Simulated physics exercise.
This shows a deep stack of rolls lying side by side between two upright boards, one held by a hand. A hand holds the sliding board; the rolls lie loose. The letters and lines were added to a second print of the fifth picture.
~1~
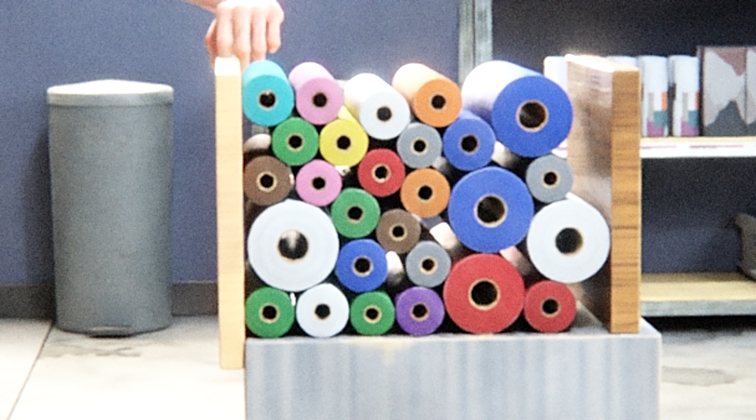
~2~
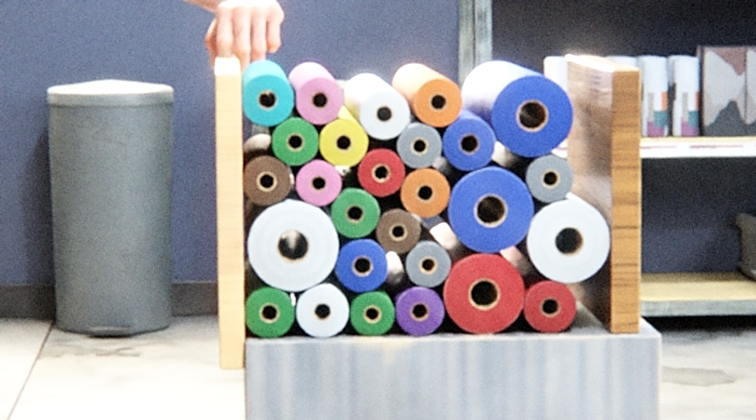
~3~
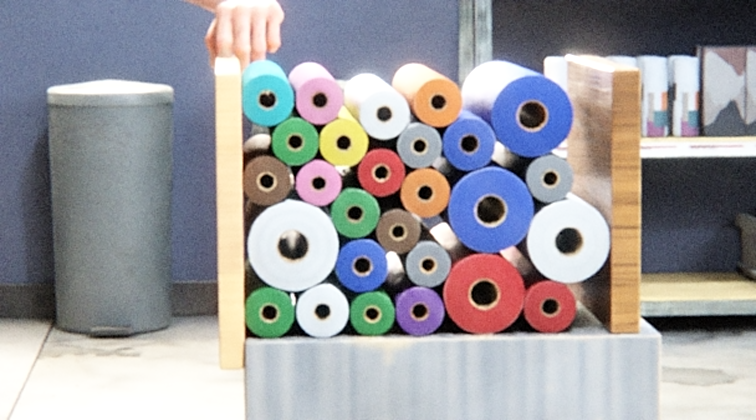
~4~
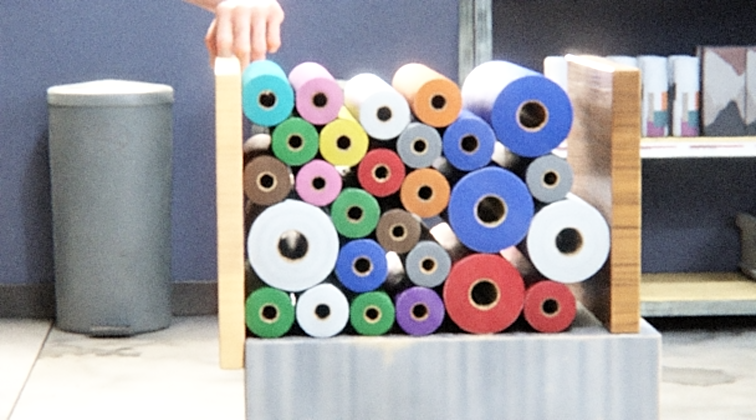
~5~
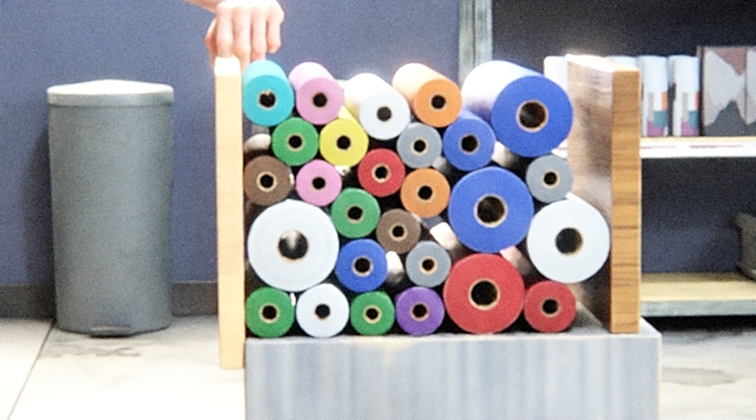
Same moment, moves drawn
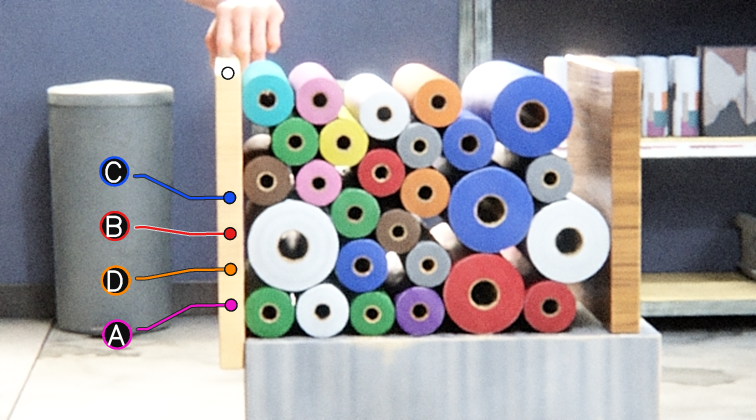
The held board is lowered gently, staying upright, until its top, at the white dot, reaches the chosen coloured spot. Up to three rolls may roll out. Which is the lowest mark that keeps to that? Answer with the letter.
Stop at C.
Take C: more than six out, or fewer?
At C, fewer than six.
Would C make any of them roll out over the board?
Yes, at C.
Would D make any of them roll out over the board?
Yes, at D.
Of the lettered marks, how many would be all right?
One of the four.
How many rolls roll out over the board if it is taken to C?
At C the number is one.
On the marked copy, A at (231, 305); B at (230, 233); C at (230, 198); D at (231, 270); the white dot at (228, 73).
Following C. Soon after the start, top of the board (241, 134).
Later, top of the board (241, 197).
In the end, top of the board (241, 197), one out over the board.
As for the rest, A four out over the board; B four out over the board; D four out over the board.
